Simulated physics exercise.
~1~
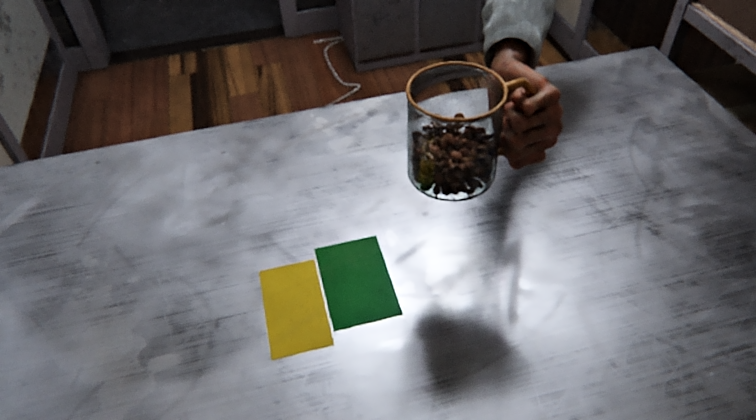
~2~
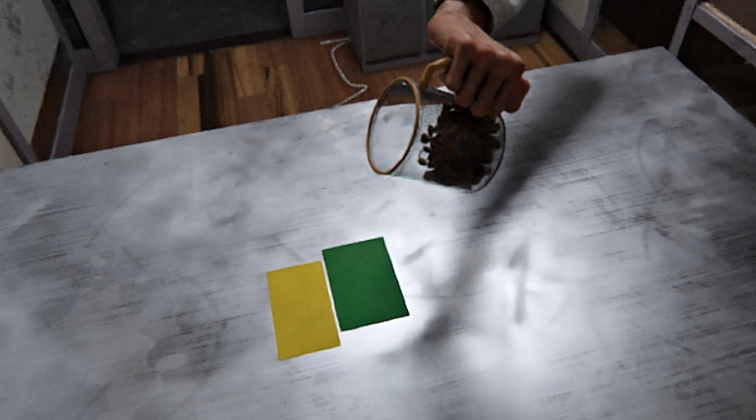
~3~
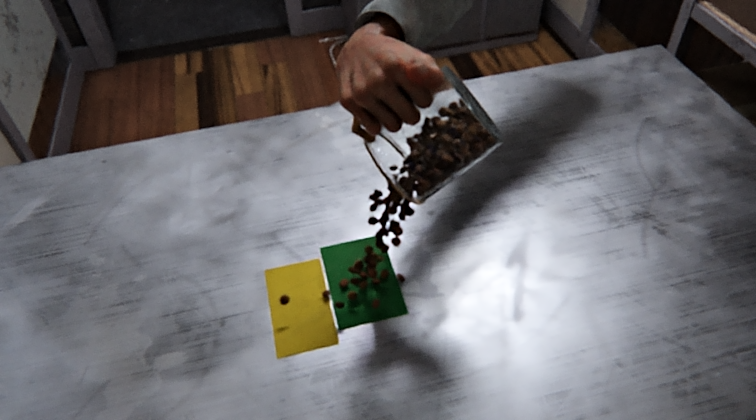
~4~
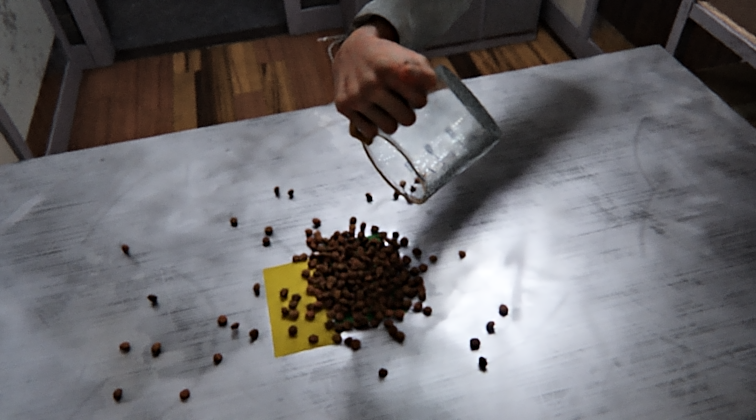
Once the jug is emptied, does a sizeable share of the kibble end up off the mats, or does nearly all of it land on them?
A sizeable share ends up off the mats on the bare table, although the largest part is heaped on the green mat and only a small part lies on the yellow one.
